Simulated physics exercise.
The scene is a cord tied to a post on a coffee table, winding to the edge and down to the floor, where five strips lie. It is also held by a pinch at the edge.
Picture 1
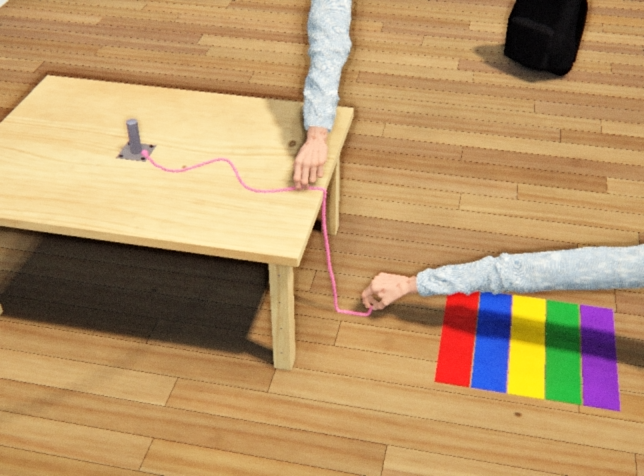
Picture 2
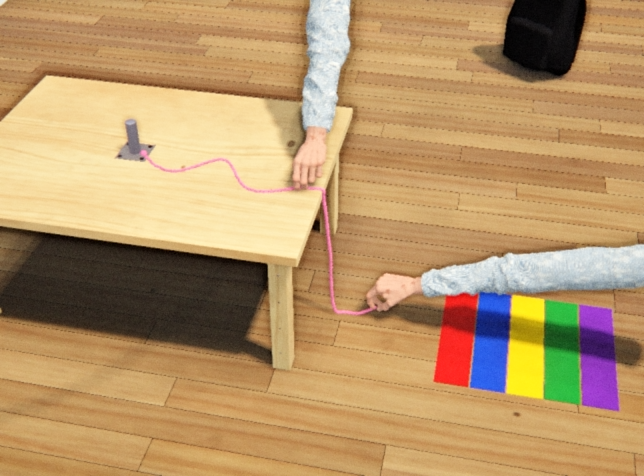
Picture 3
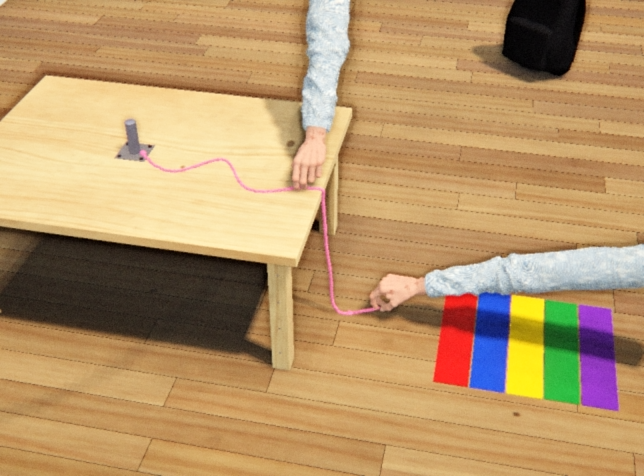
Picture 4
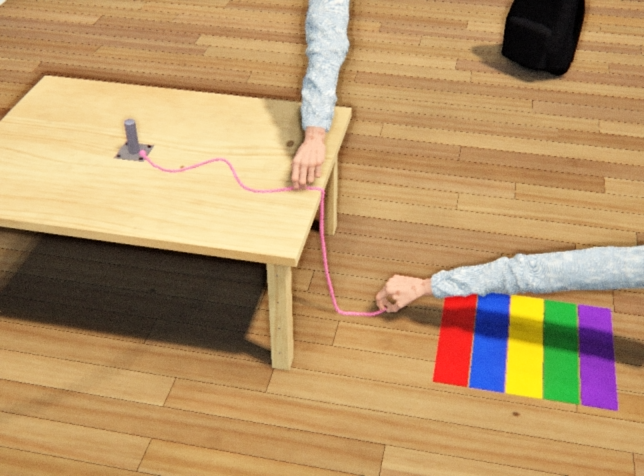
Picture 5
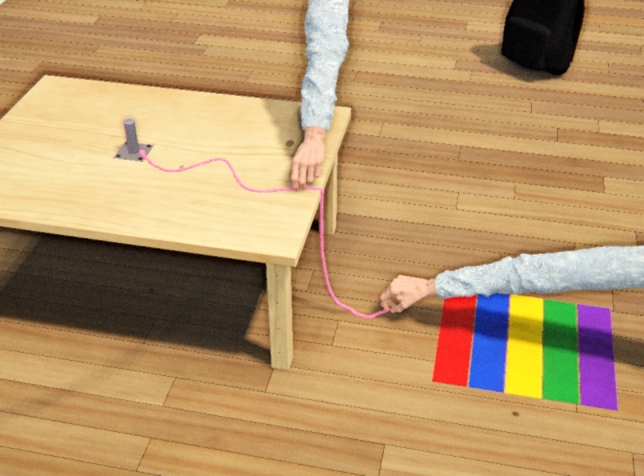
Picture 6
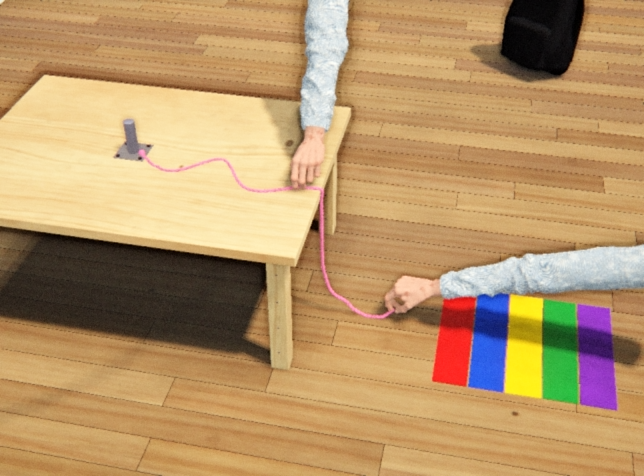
In the video, one hand pins a pink cord, tied to a post on a wooden table, at the table's edge, while another hand near the floor draws the cord's end slightly right toward five colored strips.
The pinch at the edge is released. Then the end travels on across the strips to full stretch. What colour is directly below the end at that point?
The colour below it is yellow.
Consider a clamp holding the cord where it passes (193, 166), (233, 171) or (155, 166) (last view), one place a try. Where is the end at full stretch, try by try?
(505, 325), (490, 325), (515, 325).
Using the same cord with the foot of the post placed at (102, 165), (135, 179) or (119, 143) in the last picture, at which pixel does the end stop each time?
You'd find it around (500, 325), then (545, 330), and finally (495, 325).
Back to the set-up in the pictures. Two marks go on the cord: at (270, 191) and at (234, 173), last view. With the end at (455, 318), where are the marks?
Around (314, 186) and around (261, 178).
A little later, end near (455, 318); over red.
Next, end near (497, 324); over blue.
When it is tight, end near (523, 328); over yellow. The end stops over the yellow strip.
